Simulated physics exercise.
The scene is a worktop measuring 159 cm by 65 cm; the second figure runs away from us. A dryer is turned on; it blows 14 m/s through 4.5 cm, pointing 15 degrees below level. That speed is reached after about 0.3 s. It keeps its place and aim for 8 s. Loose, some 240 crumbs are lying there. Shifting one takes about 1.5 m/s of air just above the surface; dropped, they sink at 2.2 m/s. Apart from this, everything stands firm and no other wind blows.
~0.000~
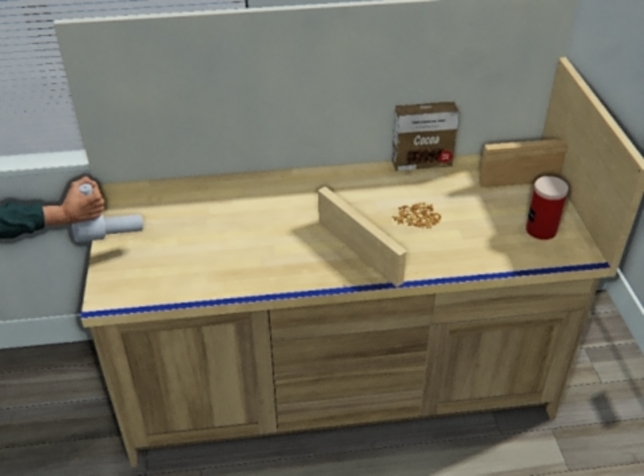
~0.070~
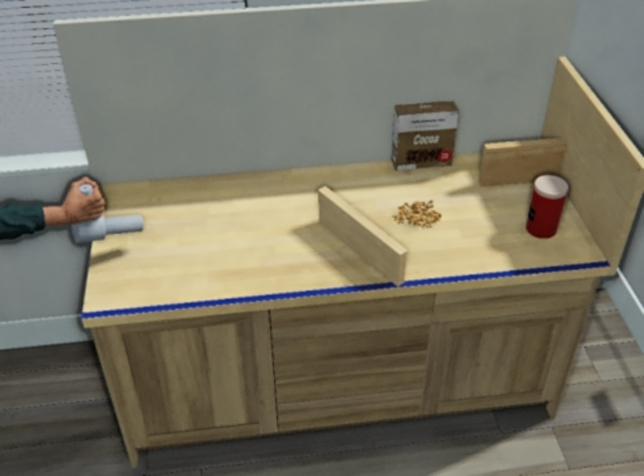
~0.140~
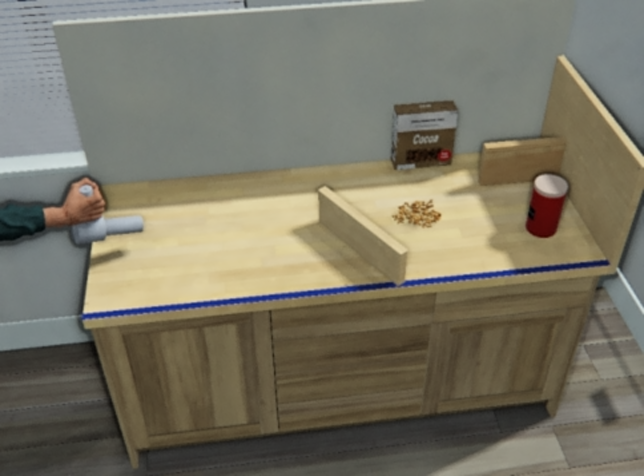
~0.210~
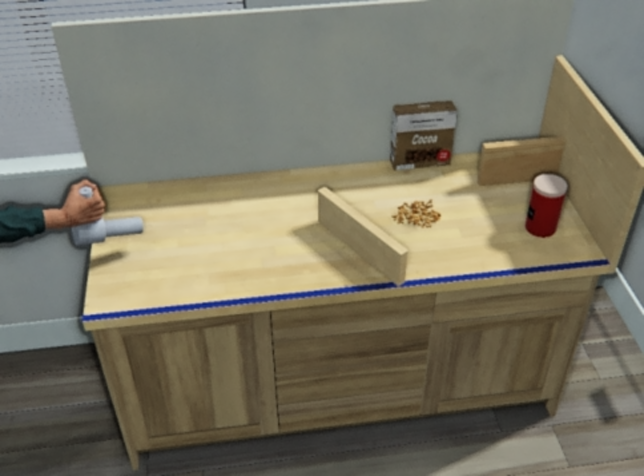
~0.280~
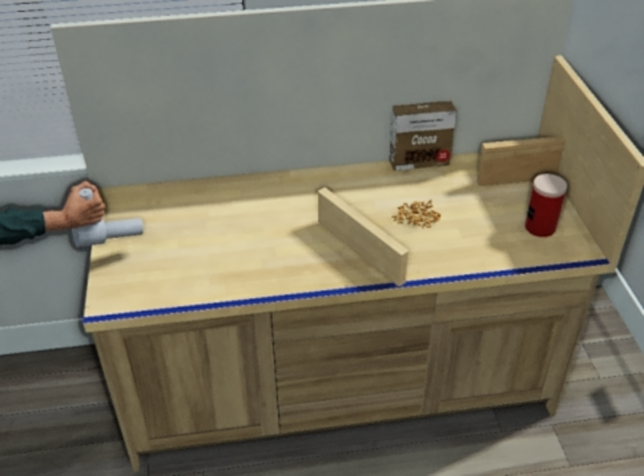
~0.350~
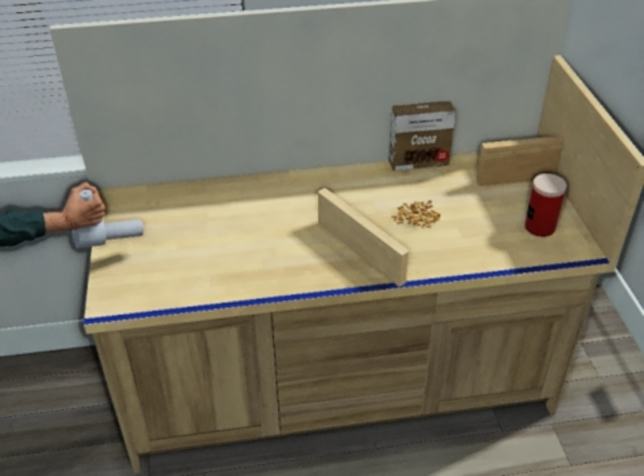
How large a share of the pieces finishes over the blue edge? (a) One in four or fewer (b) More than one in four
Option a: One in four or fewer.
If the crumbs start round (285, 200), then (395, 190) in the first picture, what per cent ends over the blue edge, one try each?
Results, one try each: 0 %, 0 %.
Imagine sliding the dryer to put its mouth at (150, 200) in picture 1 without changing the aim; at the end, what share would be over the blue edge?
Result: Approx. 0 %.
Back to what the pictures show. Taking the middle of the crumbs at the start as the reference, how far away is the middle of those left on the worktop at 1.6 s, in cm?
I'd guess near 5 cm.
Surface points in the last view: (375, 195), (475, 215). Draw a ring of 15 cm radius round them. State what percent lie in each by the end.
First spot about 1 %, second about 40 %.
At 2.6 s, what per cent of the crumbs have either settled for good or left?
I would put it at around 10 %.
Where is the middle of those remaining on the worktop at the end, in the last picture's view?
(449, 217).
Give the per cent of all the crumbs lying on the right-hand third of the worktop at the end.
I'd put it at about 80 percent.
After 1.6 s the count stands so, 0 % are over the blue edge; the middle of those still in play is near (428, 215).
After 2.6 s the count stands so, 0 % are over the blue edge; the middle of those still in play is near (438, 217).
After 4.4 s the count stands so, 0 % are over the blue edge; the middle of those still in play is near (445, 218).
After 8.0 s, at the end, 0 % are over the blue edge; the middle of those still in play is near (449, 217).
